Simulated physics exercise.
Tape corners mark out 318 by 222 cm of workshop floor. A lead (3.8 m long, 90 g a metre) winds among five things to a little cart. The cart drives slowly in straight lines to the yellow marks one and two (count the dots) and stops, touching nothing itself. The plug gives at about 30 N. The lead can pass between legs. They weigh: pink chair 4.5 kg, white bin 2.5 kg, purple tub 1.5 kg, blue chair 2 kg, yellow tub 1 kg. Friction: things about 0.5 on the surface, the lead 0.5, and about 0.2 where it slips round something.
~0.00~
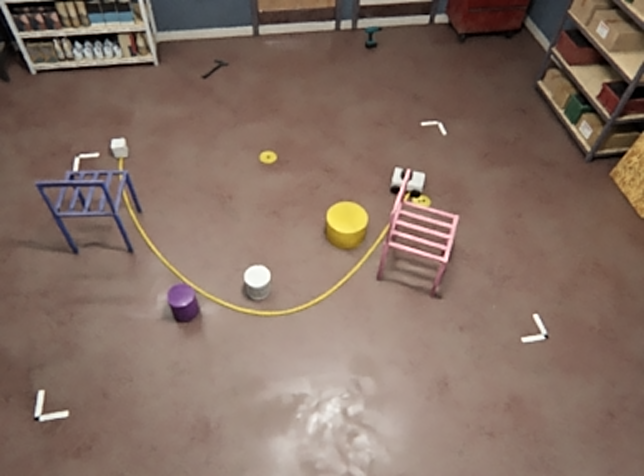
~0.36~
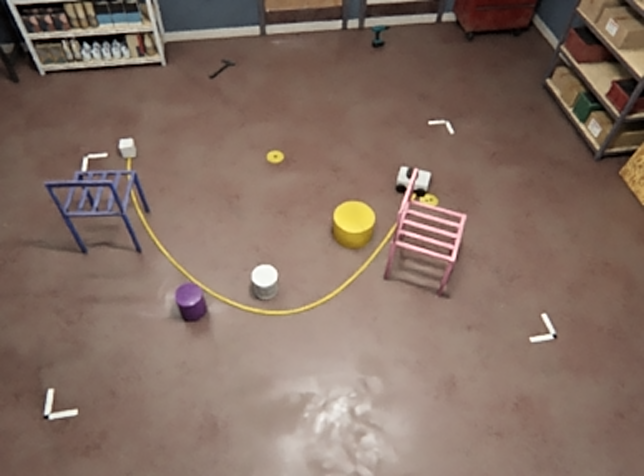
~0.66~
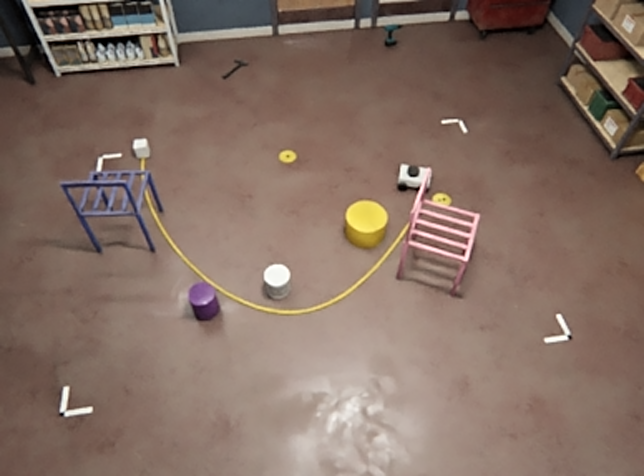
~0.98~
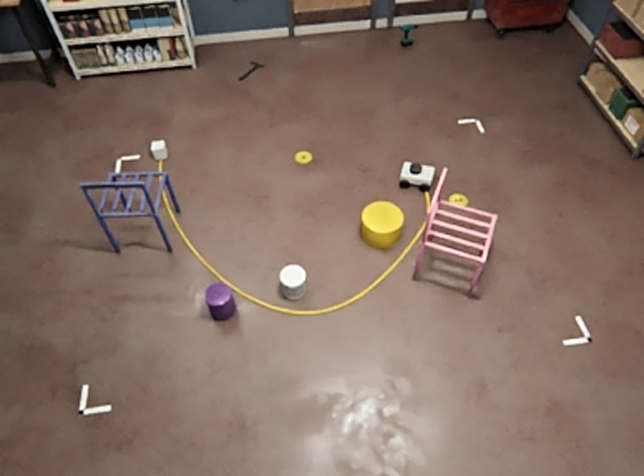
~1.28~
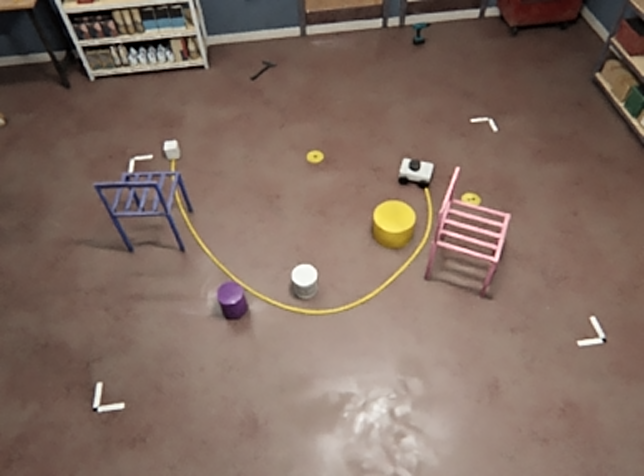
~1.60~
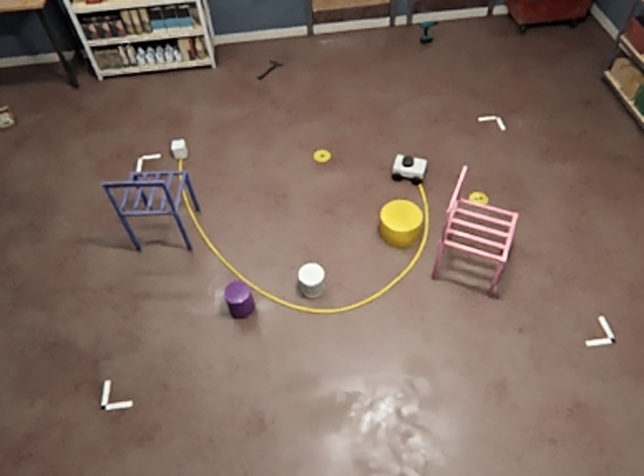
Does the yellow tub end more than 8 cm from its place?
The yellow tub moves.
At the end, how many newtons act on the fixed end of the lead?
Roughly 0 N.
At 3.2 s, cart at (352, 162), 3 N at the fixed end; nothing else has moved.
At 4.8 s, cart at (356, 164), lead slack at the fixed end; yellow tub 17 cm off its start.
At 6.3 s, cart at (420, 182), lead slack at the fixed end; yellow tub 17 cm off its start at (378, 211).
At 7.9 s, cart at (478, 198), lead slack at the fixed end; yellow tub 17 cm off its start.
At 8.3 s, cart at (478, 198), lead slack at the fixed end; yellow tub 17 cm off its start at (378, 211).
